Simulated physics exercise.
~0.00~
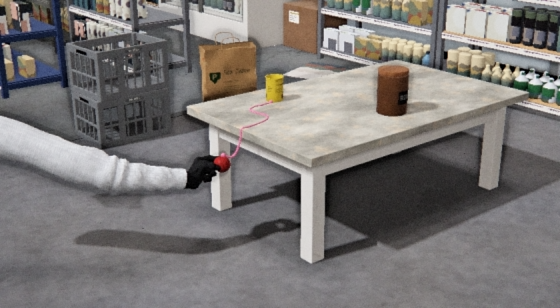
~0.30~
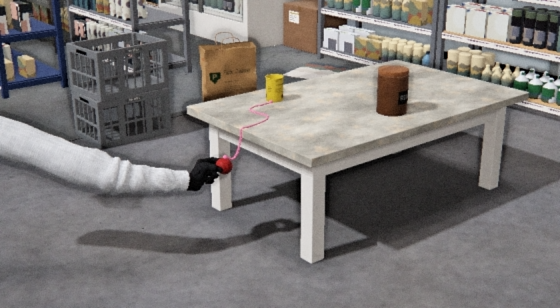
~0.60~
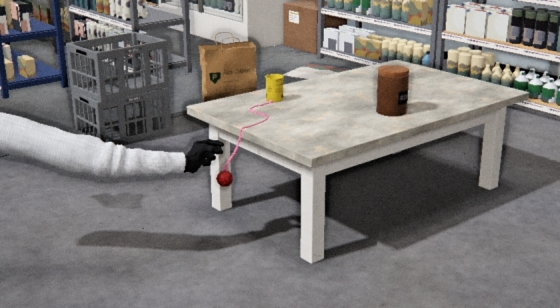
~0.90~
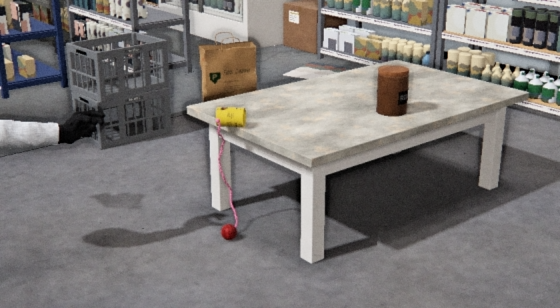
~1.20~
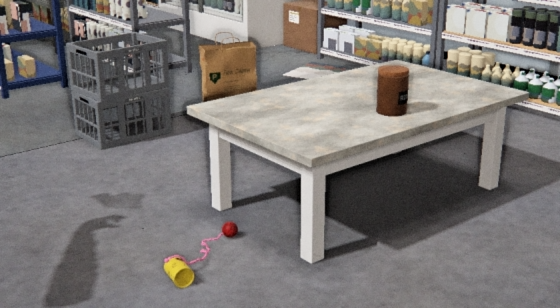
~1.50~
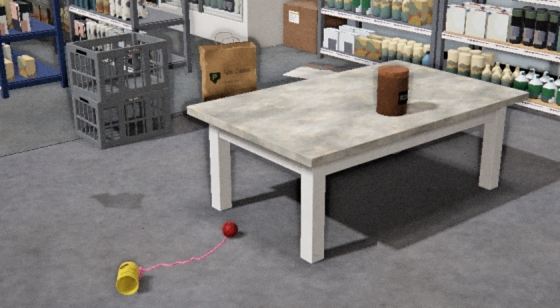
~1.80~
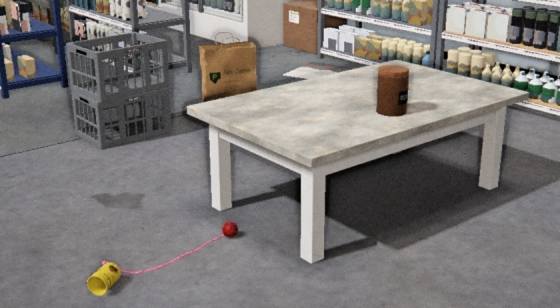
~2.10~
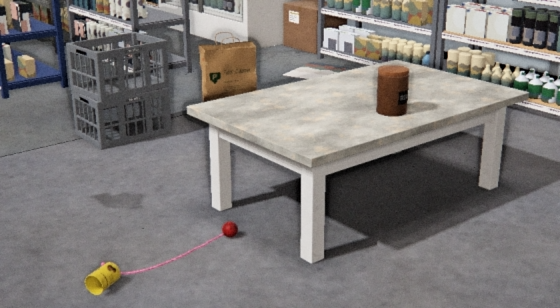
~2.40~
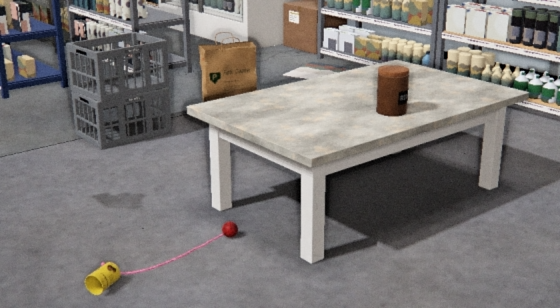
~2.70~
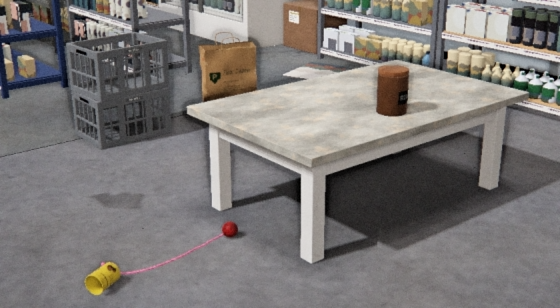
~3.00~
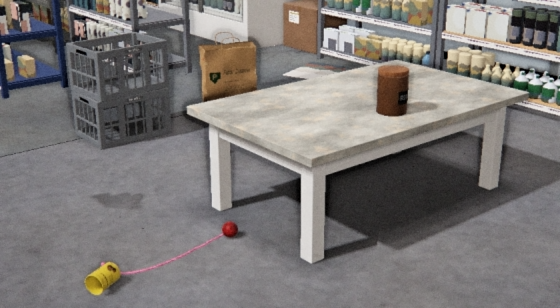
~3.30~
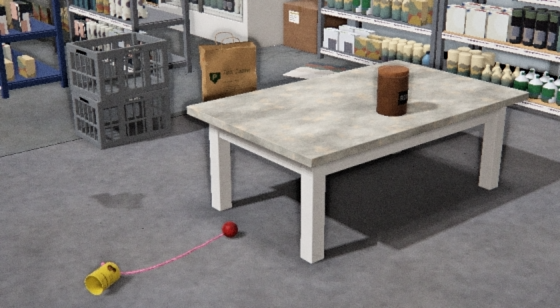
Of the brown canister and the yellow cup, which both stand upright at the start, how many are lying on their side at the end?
One of them is lying on its side at the end, the yellow cup, while the brown canister still stands on the table.
